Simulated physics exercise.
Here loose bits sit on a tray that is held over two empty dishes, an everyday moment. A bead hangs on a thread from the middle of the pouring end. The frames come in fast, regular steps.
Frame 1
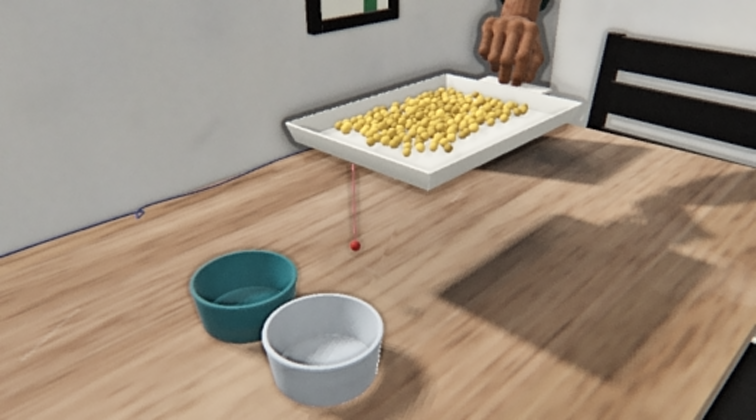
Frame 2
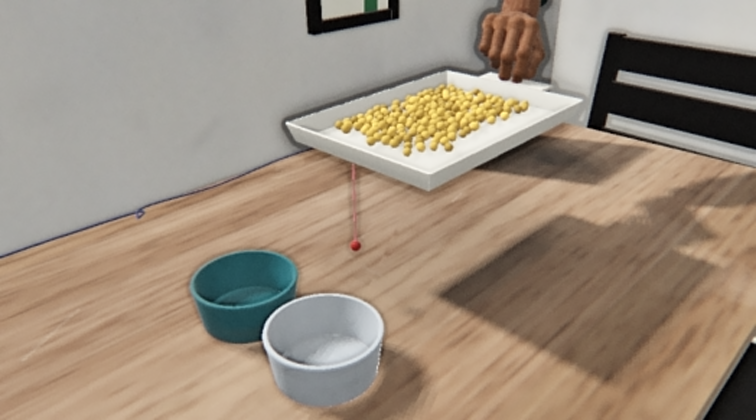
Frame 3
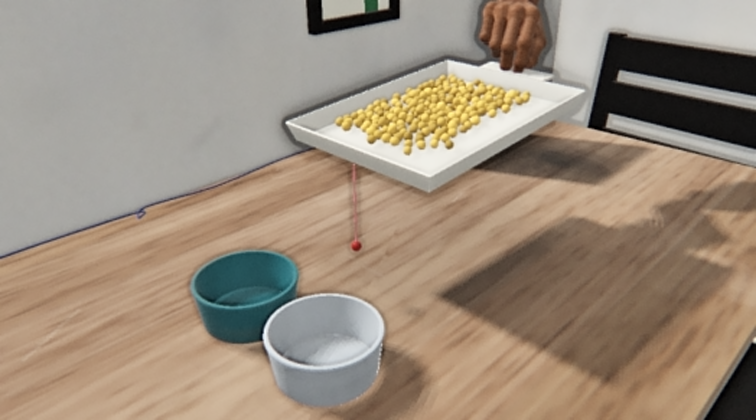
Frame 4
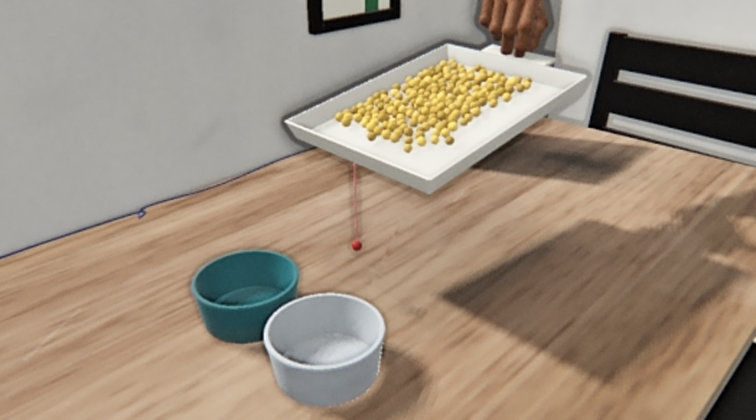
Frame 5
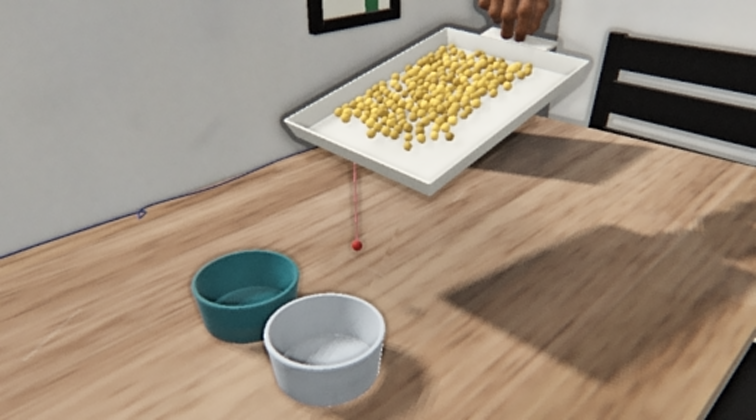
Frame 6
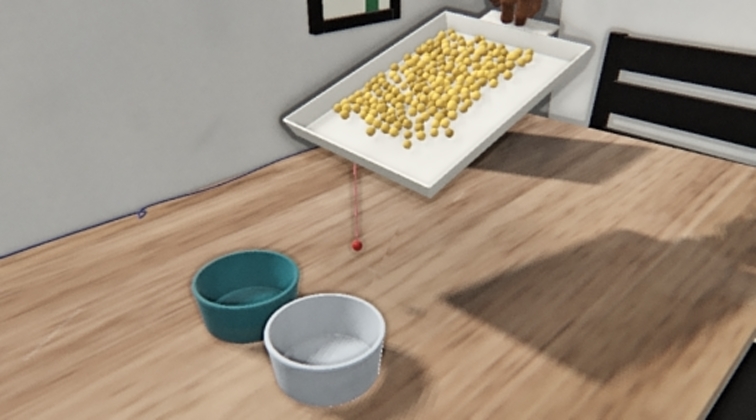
The clip shows a hand holding a white tray of small yellow balls above a wooden table with empty teal and white bowls, gradually tilting it so the far side rises while a red bead hangs still beneath.
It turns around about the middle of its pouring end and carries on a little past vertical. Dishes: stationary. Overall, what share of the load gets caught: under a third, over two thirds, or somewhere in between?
Under a third.
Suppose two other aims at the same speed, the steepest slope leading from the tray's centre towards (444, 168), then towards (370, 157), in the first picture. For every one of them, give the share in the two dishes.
In turn, 0 percent and then 40 percent.
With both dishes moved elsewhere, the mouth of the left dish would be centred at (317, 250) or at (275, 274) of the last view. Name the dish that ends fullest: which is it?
Try 1: The right-hand one. Try 2: The right-hand one.
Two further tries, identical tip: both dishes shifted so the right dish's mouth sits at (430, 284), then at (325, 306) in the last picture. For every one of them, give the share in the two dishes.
First placement: Some 30 %; second placement: Some 40 %.
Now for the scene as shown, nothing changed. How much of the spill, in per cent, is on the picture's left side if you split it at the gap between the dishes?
It amounts to some 0 percent.
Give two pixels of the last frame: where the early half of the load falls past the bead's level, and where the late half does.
The opening part goes through (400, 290); what follows goes through (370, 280).
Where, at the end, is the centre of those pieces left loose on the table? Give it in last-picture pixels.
It centres at roughly (398, 345).
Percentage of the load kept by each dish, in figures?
In the left dish you'd find about 10 % of the load, and in the right dish about 10 %.
Just after the last frame, tray tipped steeply; almost all on the tray; just a few in the air.
A moment on, tray tipped right over; the larger part on the tray; just a few in the right dish; just a few in the left dish; about a tenth outside both; about a tenth in the air.
Further on, tray tipped past a quarter turn; about a tenth in the right dish; about a tenth in the left dish; the larger part outside both.
When it is over, tray tipped past a quarter turn; about a tenth in the right dish; about a tenth in the left dish; the larger part outside both.
